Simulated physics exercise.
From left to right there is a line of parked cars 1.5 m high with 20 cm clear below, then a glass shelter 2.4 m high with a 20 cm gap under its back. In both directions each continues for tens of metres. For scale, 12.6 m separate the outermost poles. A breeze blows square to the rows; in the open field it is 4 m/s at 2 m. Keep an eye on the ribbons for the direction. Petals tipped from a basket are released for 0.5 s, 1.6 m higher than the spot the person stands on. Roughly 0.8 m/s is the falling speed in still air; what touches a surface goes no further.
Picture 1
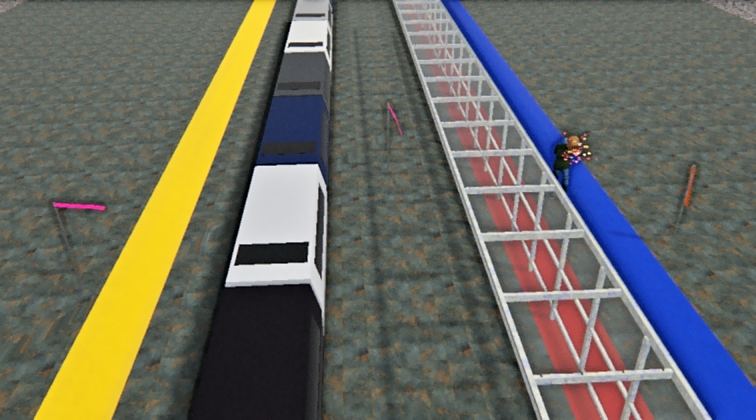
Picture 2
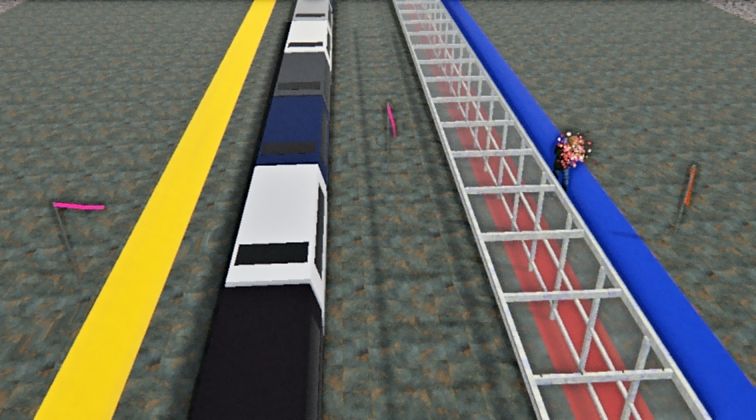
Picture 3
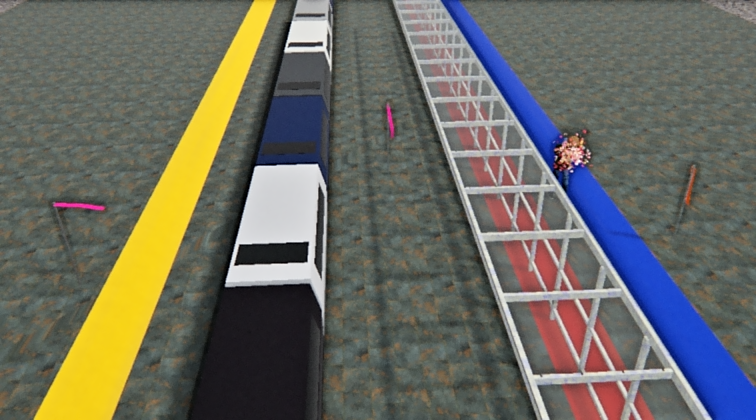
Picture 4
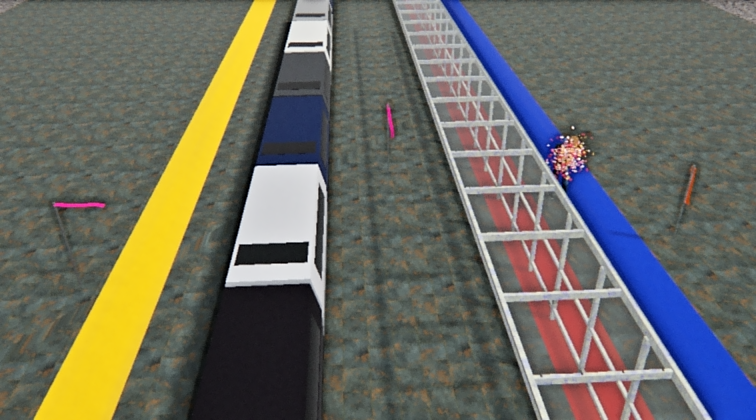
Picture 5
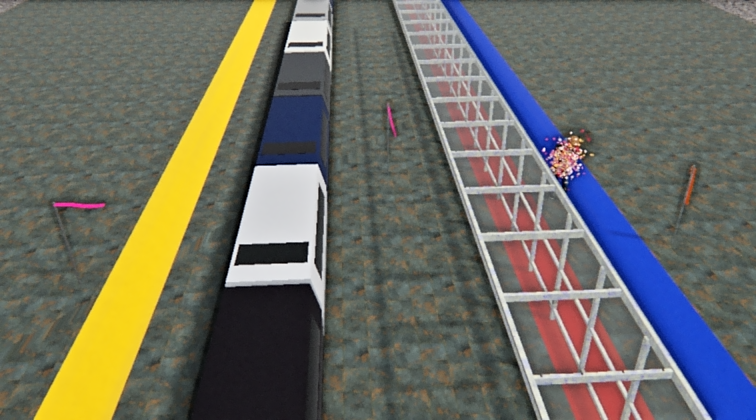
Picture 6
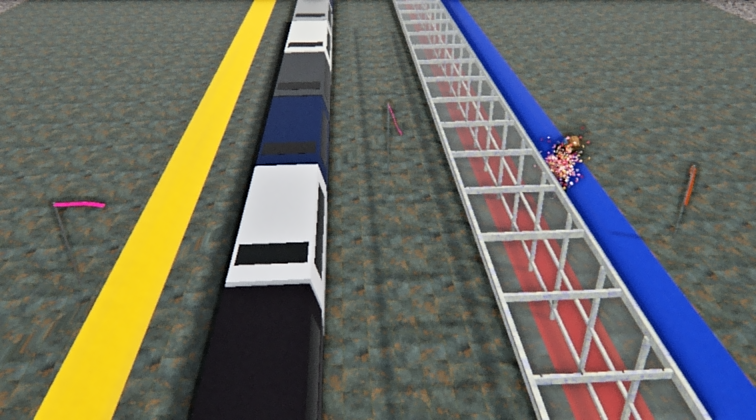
A small cluster of pale and reddish petals hangs in the air by a long blue strip at the right, seen from above over mottled grey-green ground. A yellow strip, a row of dark, white and blue parked cars, and a glass shelter with a white frame over a red strip stretch into the distance. The petals spread and drift slightly left and downward, the ribbons barely stir, and the camera stays still.
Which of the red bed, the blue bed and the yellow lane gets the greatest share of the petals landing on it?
The blue one.
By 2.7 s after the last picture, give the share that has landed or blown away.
About 95 %.
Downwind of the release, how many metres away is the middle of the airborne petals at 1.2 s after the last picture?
I'd put it near 0.5 metres.
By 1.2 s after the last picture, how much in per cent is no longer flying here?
40 %.
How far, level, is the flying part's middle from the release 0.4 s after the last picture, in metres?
I'd put it at close to 0.5 metres.
Then, 0.4 s after the last picture, 0 % lies on the blue bed, 0 % on the red bed and 0 % on the yellow lane; 0 % has touched down or left; the middle of what still flies is 0.8 m above the low ground, near (555, 181).
Then, 1.2 s after the last picture, 16 % lies on the blue bed, 1 % on the red bed and 0 % on the yellow lane; 38 % has touched down or left; the middle of what still flies is 0.3 m above the low ground, near (555, 199).
Then, 2.7 s after the last picture, 49 % lies on the blue bed, 3 % on the red bed and 0 % on the yellow lane; 95 % has touched down or left.
Then, 7.2 s after the last picture, 52 % lies on the blue bed, 3 % on the red bed and 0 % on the yellow lane; 100 % has touched down or left.
Then, 44.2 s after the last picture, 52 % lies on the blue bed, 3 % on the red bed and 0 % on the yellow lane; 100 % has touched down or left.
